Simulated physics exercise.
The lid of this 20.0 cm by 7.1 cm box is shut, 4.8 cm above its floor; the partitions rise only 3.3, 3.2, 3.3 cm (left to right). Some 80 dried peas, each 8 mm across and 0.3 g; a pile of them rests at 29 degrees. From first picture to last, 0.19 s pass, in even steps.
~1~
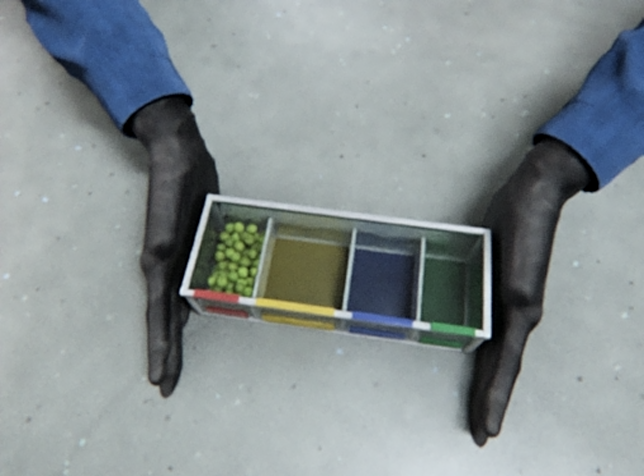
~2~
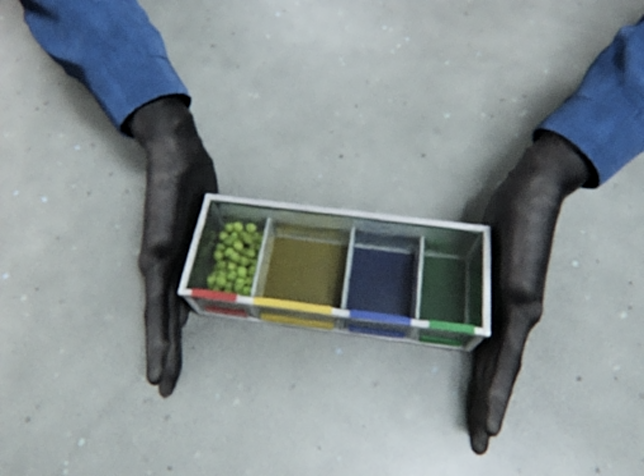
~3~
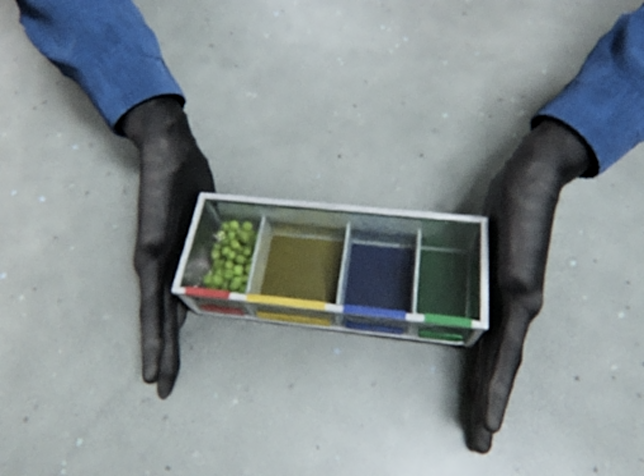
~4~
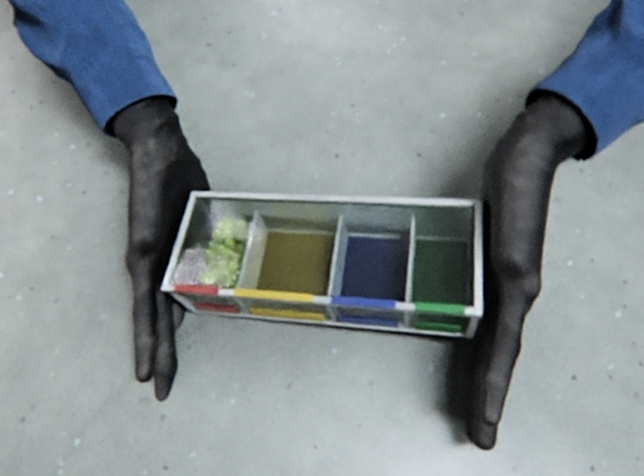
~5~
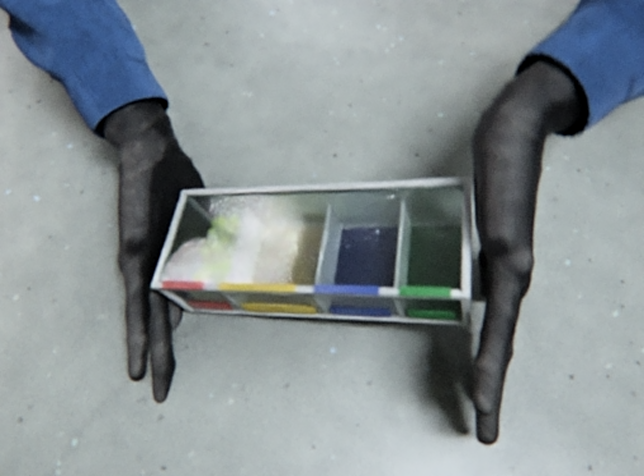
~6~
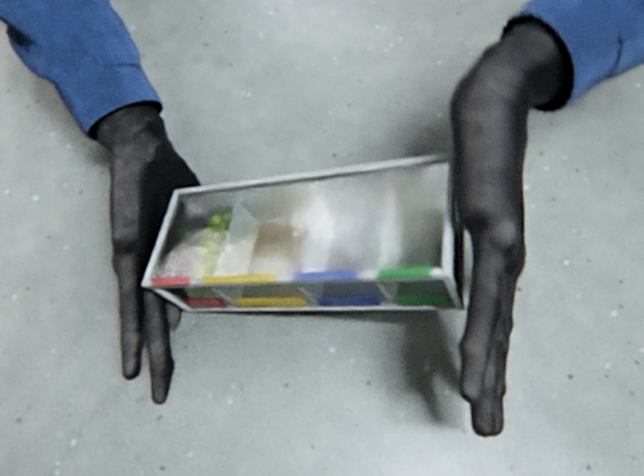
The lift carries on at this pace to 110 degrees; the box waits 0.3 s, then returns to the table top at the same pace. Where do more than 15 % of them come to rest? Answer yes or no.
Red yes, blue no, green no, yellow no.
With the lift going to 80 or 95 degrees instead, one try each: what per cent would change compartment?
Some 0 and 0 per cent.
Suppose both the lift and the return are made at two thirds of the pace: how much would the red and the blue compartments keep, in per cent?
In that case red 100; blue 0.
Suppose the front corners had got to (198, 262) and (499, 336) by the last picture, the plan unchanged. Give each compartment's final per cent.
Red 55; blue 0; green 35; yellow 15.
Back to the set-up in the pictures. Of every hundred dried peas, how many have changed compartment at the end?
Some 0 per cent.
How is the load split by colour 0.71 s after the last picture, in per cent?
Red 100; blue 0; green 0; yellow 0.
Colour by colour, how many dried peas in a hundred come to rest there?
Red 100; blue 0; green 0; yellow 0.
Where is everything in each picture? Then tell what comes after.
Box tilt 0 degrees, front corners at (188, 291) and (483, 332); red 100 %, in the first frame.
Box tilt 1 degrees, front corners at (186, 290) and (483, 330), in the second frame.
Box tilt 4 degrees, front corners at (179, 288) and (480, 323), lowest corner left back, in the third frame.
Box tilt 10 degrees, front corners at (170, 286) and (474, 310), lowest corner left back, in the fourth frame.
Box tilt 17 degrees, front corners at (159, 284) and (462, 291), lowest corner left back, in the fifth frame.
Box tilt 24 degrees, front corners at (150, 282) and (443, 270), lowest corner left back; red 100 %, in the sixth frame.
Then, 0.71 s after the last picture, tilt 110 degrees; red 100 %.
Then, 1.17 s after the last picture, tilt 61 degrees; red 100 %.
Then, 1.72 s after the last picture, tilt 0 degrees; red 100 %.
In the end, red 100 %, blue 0 %, green 0 %, yellow 0 %.
